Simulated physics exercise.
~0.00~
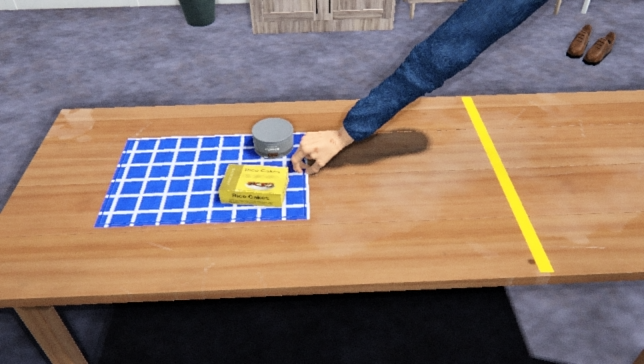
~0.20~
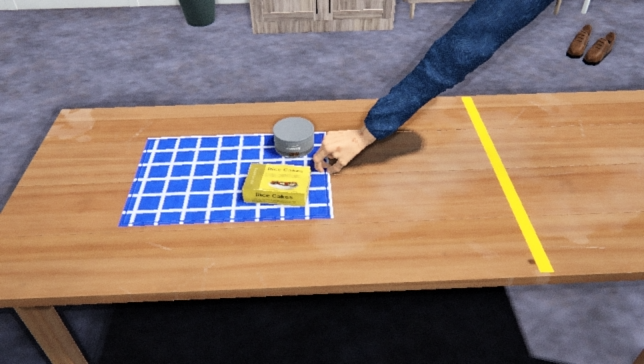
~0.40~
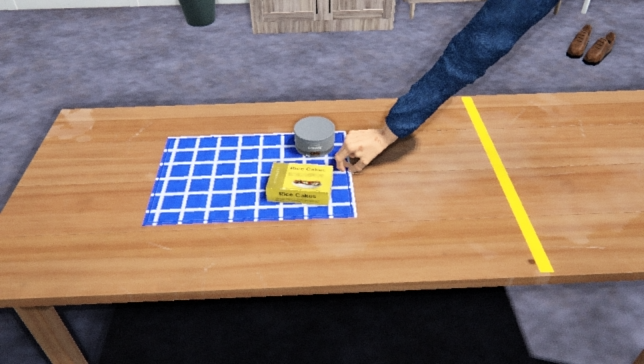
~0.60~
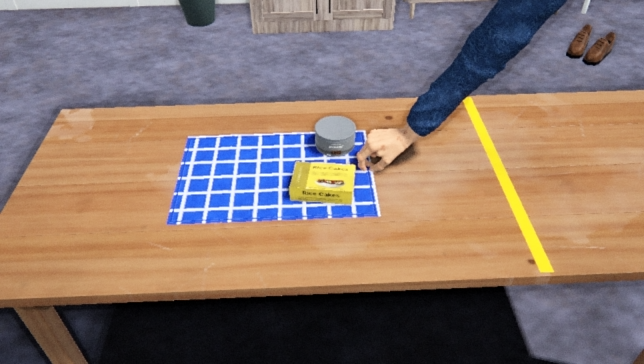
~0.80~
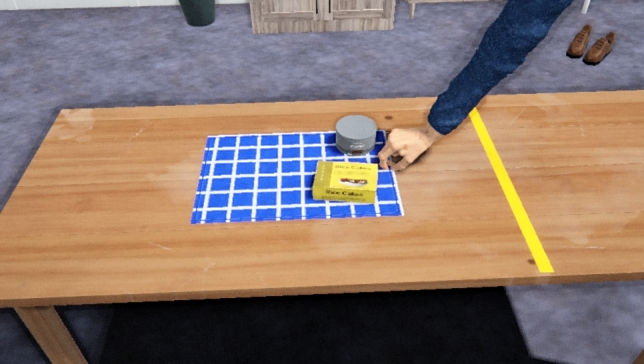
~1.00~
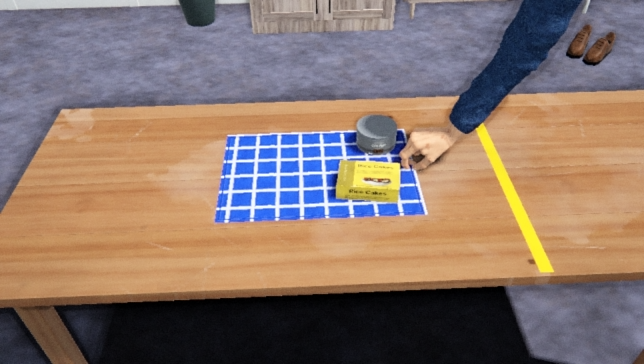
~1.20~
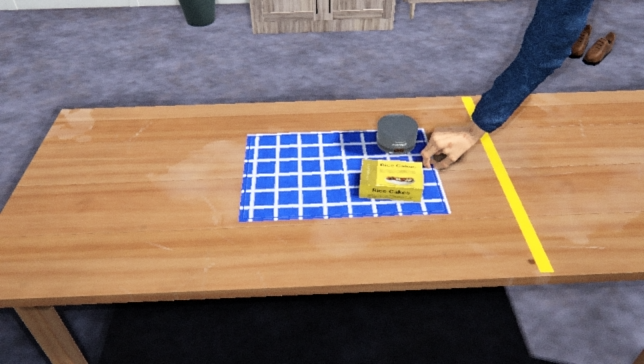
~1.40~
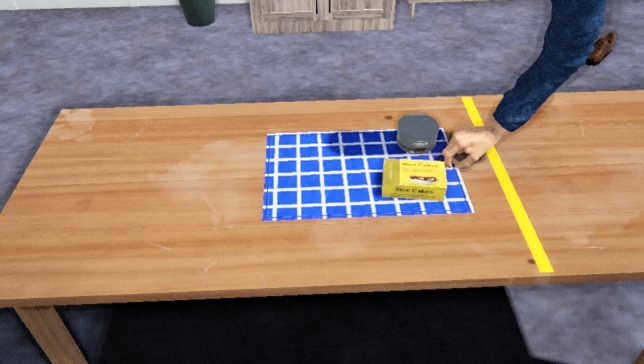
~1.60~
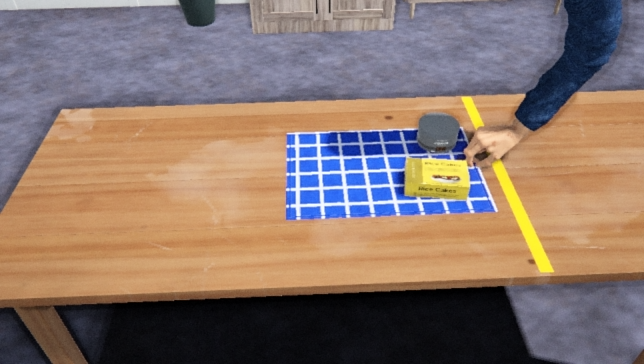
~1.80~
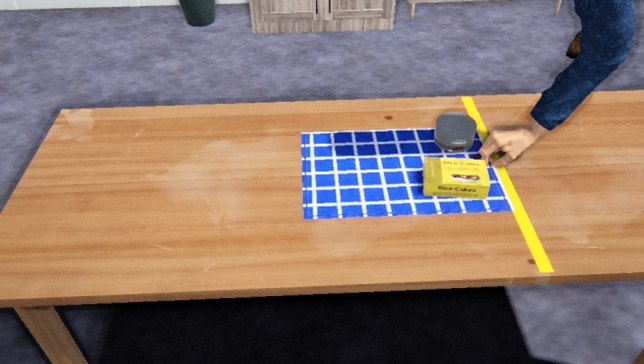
To begin with, a blue and white checked place mat lies toward the left of a wooden table, with a yellow packet and a round grey tub resting on it near its right side. A hand in a blue sleeve holds the right edge of the mat. The hand draws the mat steadily to the right, toward a yellow tape line across the table. The packet and the tub ride along, keeping their places on the cloth. At the end, the mat's right edge reaches the tape, with both items still sitting upon it.
